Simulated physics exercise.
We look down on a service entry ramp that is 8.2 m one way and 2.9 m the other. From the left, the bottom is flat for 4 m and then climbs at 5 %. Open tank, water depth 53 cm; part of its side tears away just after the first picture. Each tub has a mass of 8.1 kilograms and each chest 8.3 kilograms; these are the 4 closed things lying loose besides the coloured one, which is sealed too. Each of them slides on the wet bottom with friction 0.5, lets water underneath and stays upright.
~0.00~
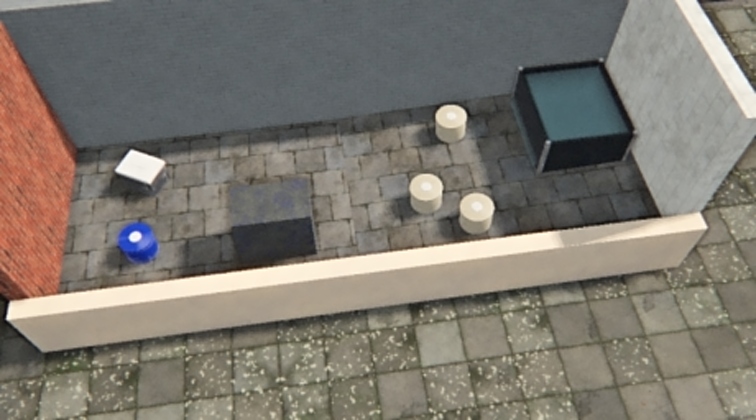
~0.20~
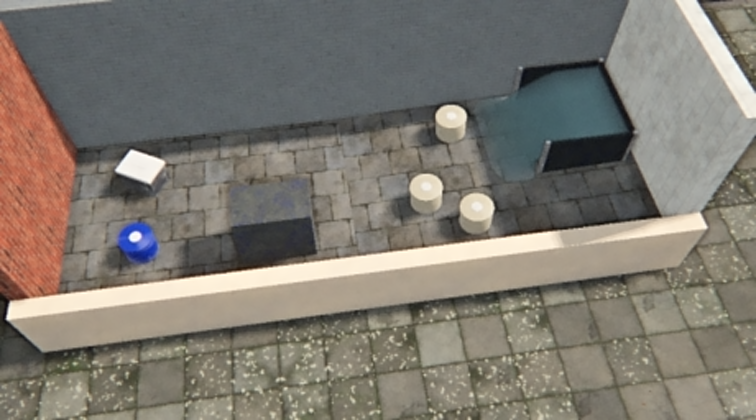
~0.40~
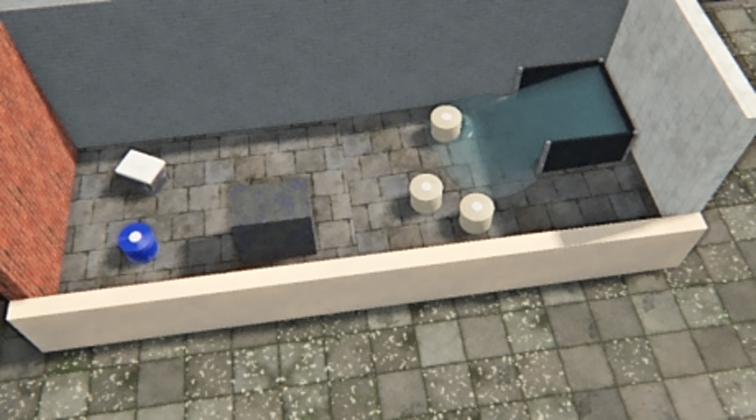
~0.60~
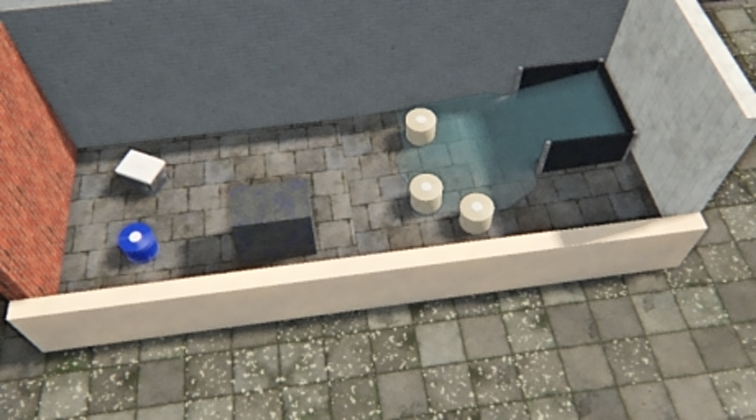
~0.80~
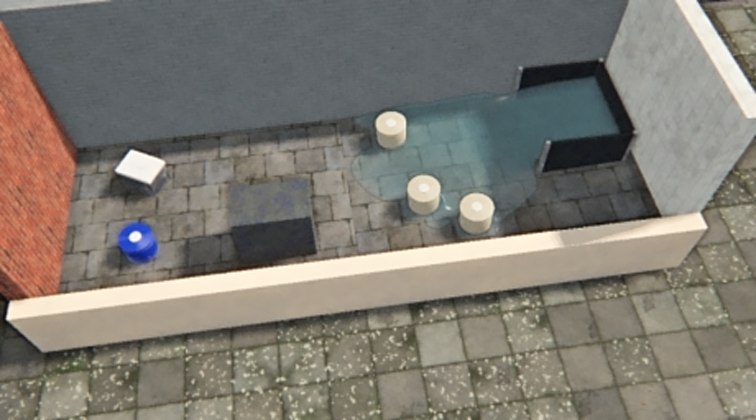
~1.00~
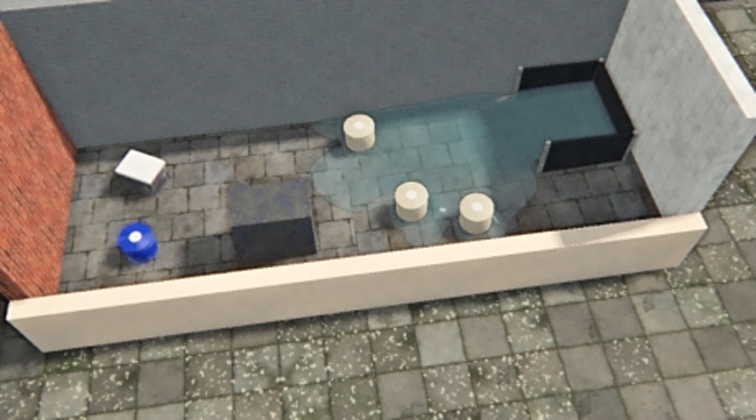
A walled, stone-paved ramp area is seen from above by a still camera, with a brick wall at left and a pale one at right. A blue tub, a white square-topped object and a dark block sit toward the left, three cream cylinders and a dark water tank toward the right. The tank's left side opens, water spreads leftward, carrying the rear cylinder left, then nudging a front one slightly.
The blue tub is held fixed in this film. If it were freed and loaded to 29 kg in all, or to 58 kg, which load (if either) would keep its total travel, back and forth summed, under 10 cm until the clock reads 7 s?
This one gets by on the smaller figure.
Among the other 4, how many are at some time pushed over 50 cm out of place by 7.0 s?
Result: 3.
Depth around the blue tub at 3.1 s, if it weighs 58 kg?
Around 5 cm.
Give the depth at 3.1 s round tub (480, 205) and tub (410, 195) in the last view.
I'd estimate 2 cm for the first and 6 cm for the second.
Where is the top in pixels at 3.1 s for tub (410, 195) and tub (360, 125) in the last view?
I'd say close to (269, 261) and close to (78, 144).
After 1.4 s the blue tub would be 0 cm from its start with 29 kg and 0 cm from its start with 58 kg; 0 cm of water round it then.
After 3.1 s the blue tub would be 0 cm from its start with 29 kg and 0 cm from its start with 58 kg; 5 cm of water round it then.
After 4.9 s the blue tub would be 0 cm from its start with 29 kg and 0 cm from its start with 58 kg; 11 cm of water round it then.
After 7.0 s the blue tub would be 0 cm from its start with 29 kg and 0 cm from its start with 58 kg; 9 cm of water round it then.
